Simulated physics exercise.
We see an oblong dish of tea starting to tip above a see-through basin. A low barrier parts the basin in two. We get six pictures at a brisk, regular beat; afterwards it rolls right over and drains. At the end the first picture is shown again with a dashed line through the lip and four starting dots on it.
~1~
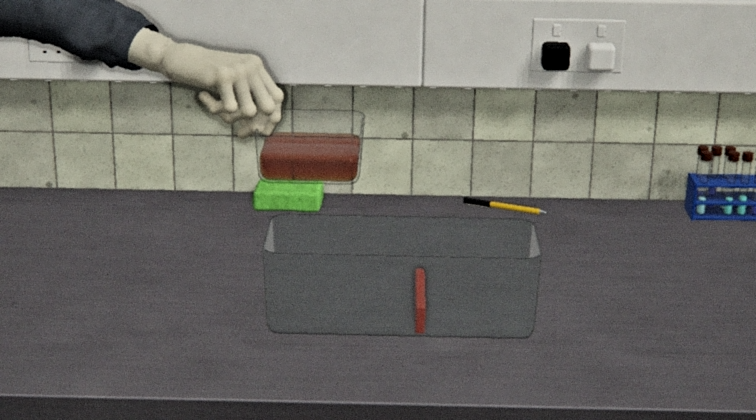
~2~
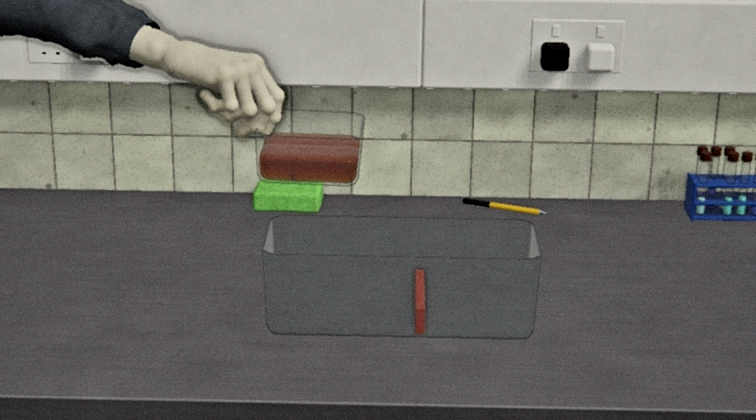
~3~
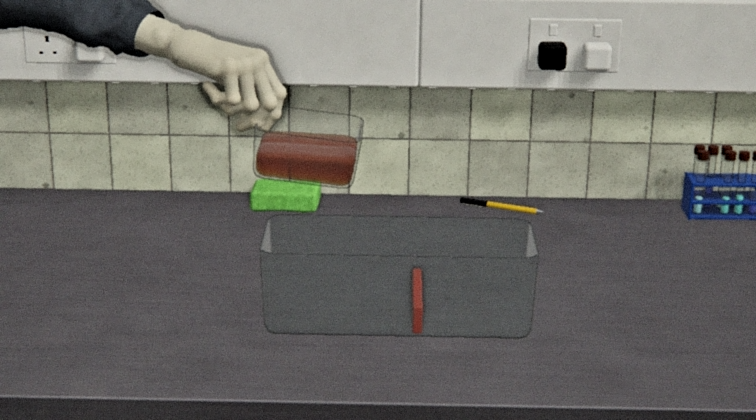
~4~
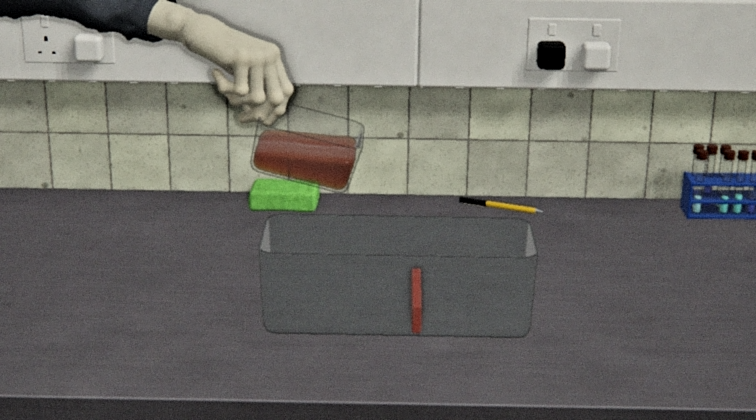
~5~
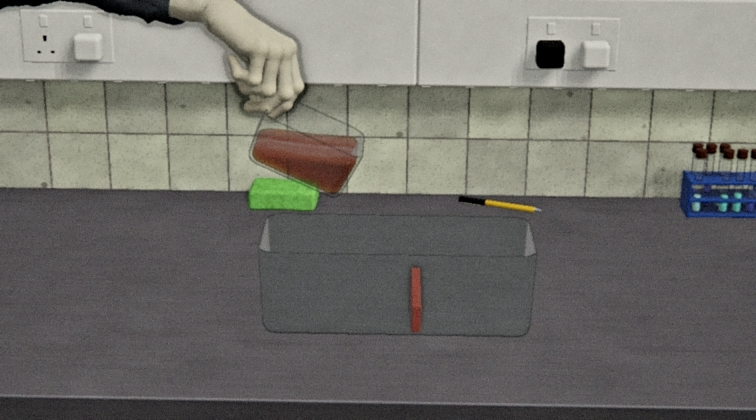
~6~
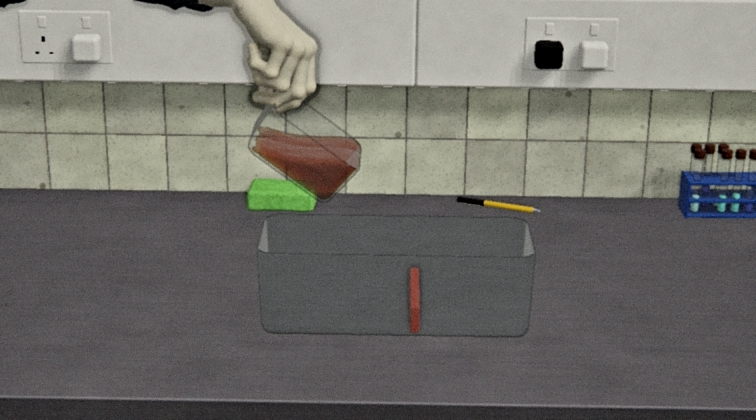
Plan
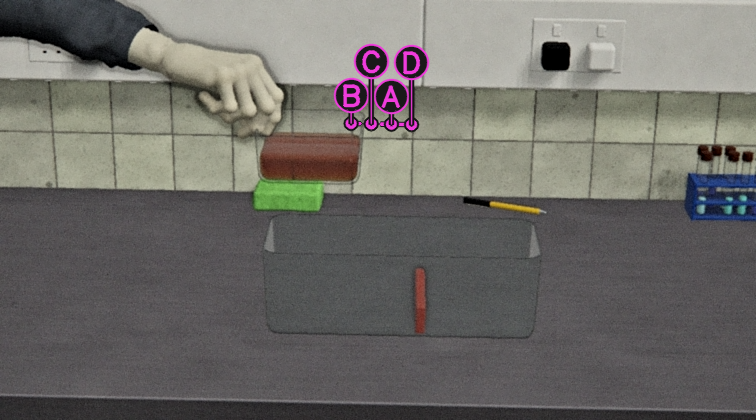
A pale hand reaching from a dark sleeve at upper left holds a clear oblong dish of reddish-brown liquid above a grey worktop, seen from the front against cream tiles. Below sits a see-through basin with a low red divider, a green block behind it, a black-and-yellow pencil and blue tube rack rightward. The hand shifts right, tilting the dish increasingly down to the right, while the view drifts very slightly.
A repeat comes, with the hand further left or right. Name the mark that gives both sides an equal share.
Place A does it best.
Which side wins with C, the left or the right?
More ends on the left.
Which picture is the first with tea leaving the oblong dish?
In picture 6.
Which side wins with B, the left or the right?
The left side.
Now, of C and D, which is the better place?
D.
On the marked copy, A at (391, 124); B at (351, 123); C at (371, 123); D at (411, 124).
If A is chosen, about 51 % ends left of the wall and 49 % right of it.
If B is chosen, about 92 % ends left of the wall and 6 % right of it.
If C is chosen, about 87 % ends left of the wall and 12 % right of it.
If D is chosen, about 33 % ends left of the wall and 66 % right of it.
